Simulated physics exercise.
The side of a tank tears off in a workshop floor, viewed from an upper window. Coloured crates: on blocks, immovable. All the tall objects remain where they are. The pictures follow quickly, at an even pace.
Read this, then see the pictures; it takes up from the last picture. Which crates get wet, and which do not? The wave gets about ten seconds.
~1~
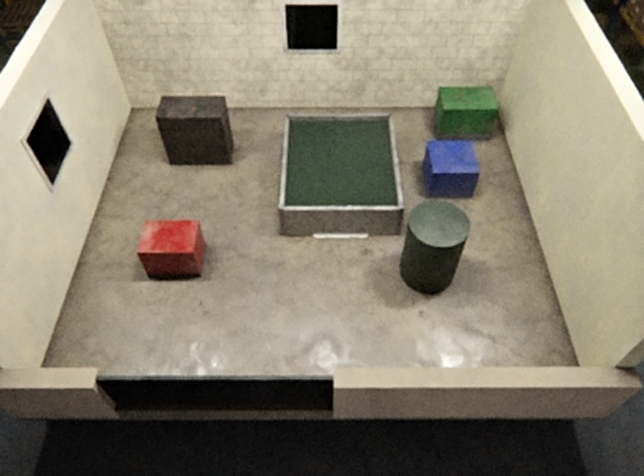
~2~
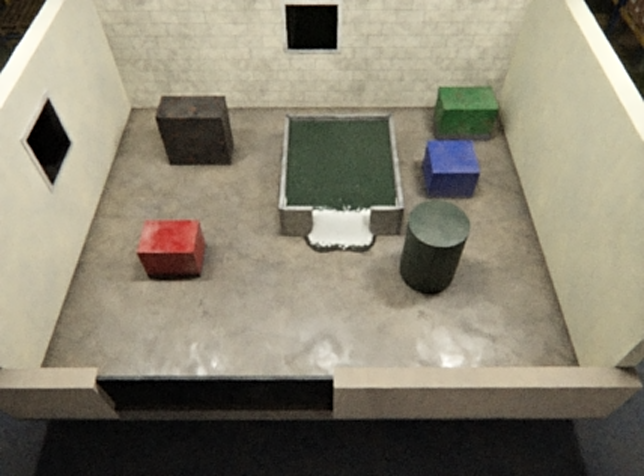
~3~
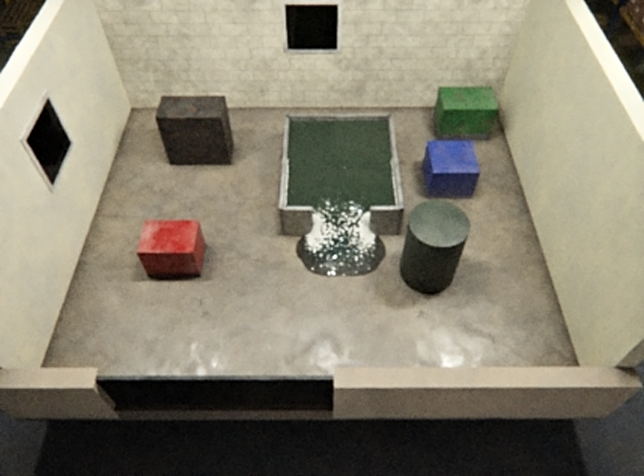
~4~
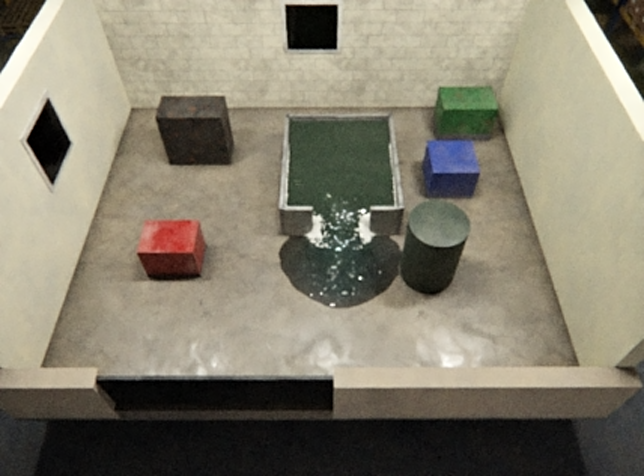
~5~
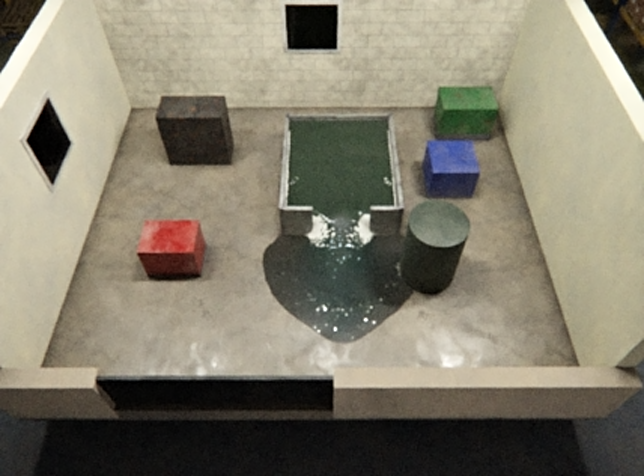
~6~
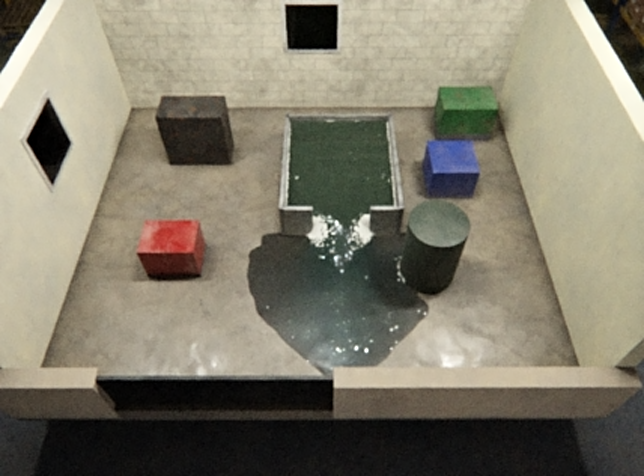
Crate by crate: The red crate does, the blue crate does, the green crate does not.
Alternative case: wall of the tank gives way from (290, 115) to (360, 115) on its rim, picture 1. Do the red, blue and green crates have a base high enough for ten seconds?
Result: Red crate is swamped; blue crate is swamped; green crate is swamped.
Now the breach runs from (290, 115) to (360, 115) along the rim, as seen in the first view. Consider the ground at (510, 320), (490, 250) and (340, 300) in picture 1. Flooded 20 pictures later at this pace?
Spot one: Spared by the leak. Spot two: Spared by the leak. Spot three: Spared by the leak.
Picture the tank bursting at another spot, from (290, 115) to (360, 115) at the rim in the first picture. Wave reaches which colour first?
The green one comes first.
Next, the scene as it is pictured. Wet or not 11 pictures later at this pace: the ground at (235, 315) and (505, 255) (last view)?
Swamped, then clear.
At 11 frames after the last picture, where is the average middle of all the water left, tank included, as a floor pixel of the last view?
I would point to (340, 242).
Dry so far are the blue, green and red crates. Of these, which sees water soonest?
I reckon it's the red crate.
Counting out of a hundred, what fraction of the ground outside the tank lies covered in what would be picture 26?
Around 40 percent.
A moment on, water covers 20 % of the floor; the red crate not reached, the blue crate not reached, the green crate not reached.
Next, water covers 30 % of the floor; the red crate water round its plinth, the blue crate not reached, the green crate not reached.
Then, water covers 40 % of the floor; the red crate water round its plinth, the blue crate not reached, the green crate not reached.
Later, water covers 70 % of the floor; the red crate water round its plinth, the blue crate water round its plinth, the green crate water round its plinth.
In the end, water covers 95 % of the floor; the red crate was topped, the blue crate was topped, the green crate stayed above the water.
